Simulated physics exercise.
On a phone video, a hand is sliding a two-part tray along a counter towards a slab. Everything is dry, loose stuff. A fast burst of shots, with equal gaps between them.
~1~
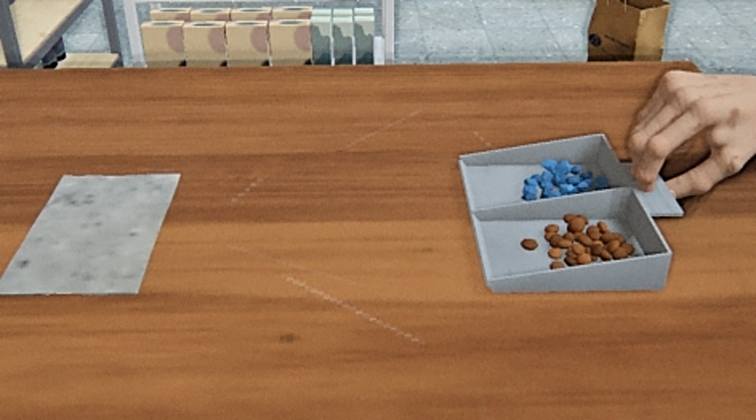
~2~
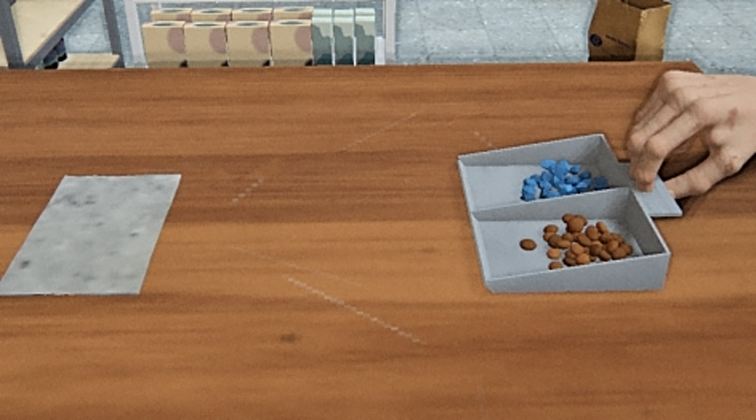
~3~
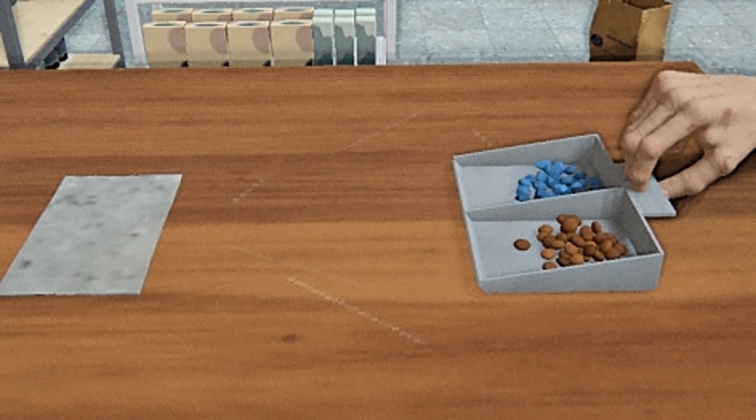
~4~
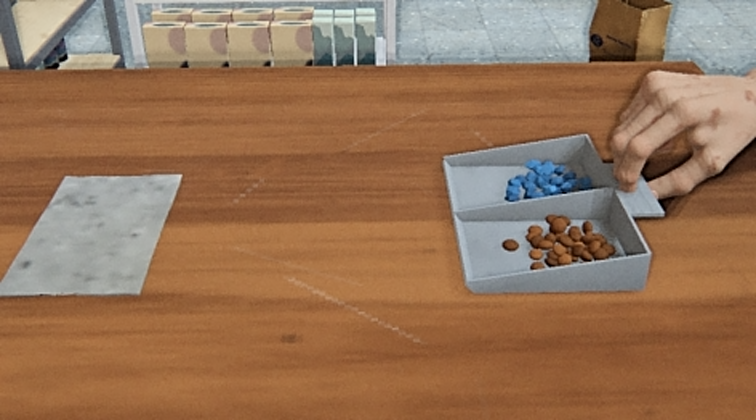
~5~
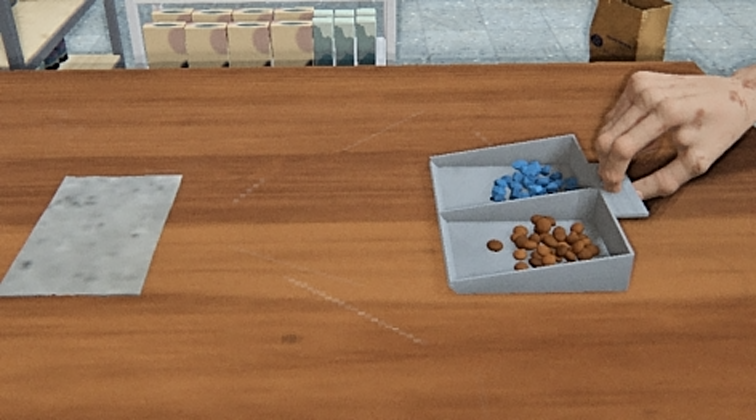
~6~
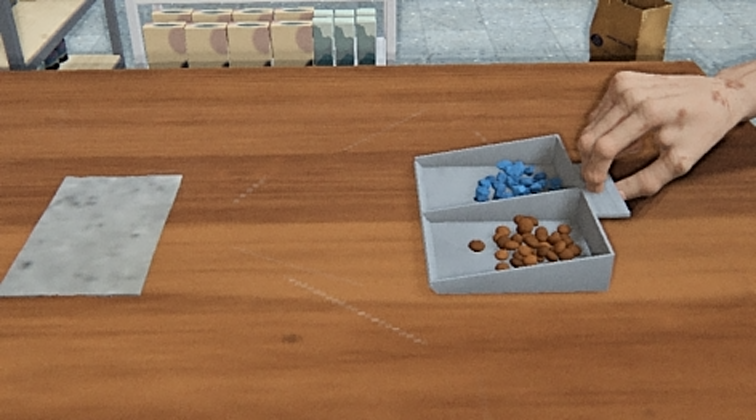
On a wooden counter, a hand slides a two-part tray of blue stones and brown kibble left.
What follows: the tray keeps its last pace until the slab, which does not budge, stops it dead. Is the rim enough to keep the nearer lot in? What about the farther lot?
As it turns out, the nearer lot stays behind the rim, the farther lot stays behind the rim.
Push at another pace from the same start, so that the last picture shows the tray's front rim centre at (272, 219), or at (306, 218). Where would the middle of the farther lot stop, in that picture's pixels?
Try 1 about (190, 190); try 2 about (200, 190).
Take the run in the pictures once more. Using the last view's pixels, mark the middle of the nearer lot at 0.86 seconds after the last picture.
Its centre lies roughly at (247, 255).
Then, 0.38 s on from there, tray still sliding, front rim near (298, 218); nearer lot all inside; farther lot all inside.
Then, 0.86 s on from there, tray stopped at the slab; nearer lot all inside; farther lot all inside.
In the end, tray stopped at the slab; nearer lot all inside; farther lot all inside.
